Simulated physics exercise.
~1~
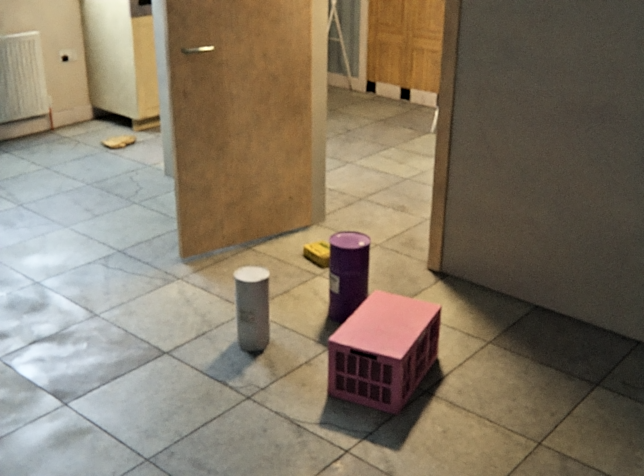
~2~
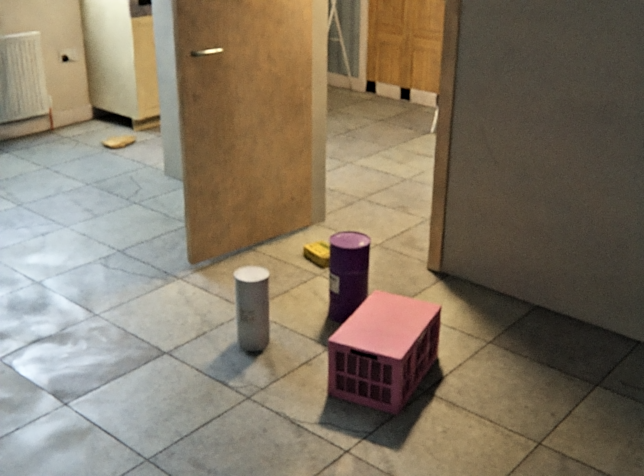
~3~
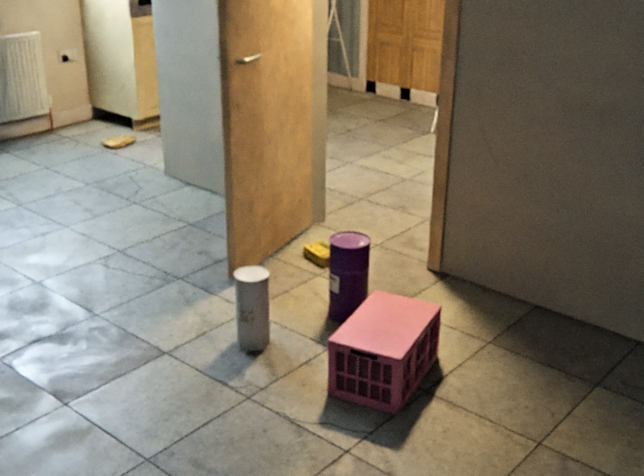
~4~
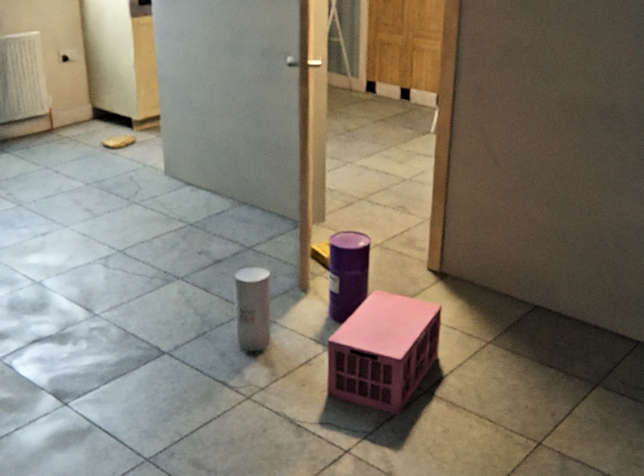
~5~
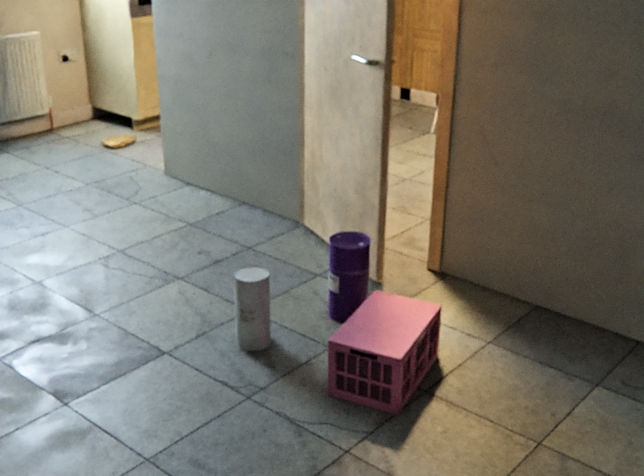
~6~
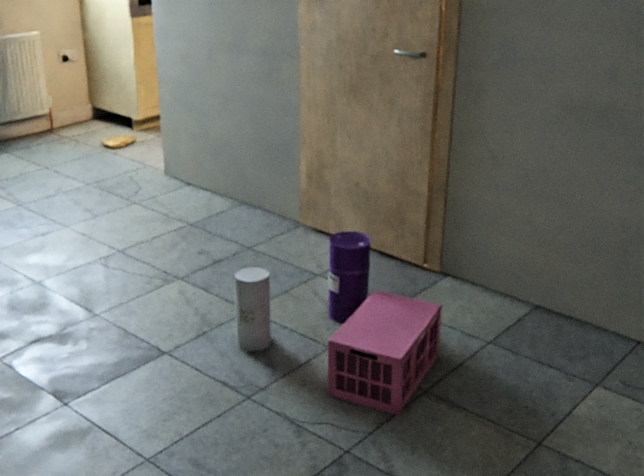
A wooden door standing open in a tiled room swings across toward its frame, passing behind a white canister, a purple canister and a pink crate that stay put. It nudges a small yellow packet on the floor, which disappears from view behind it, and ends fully closed.
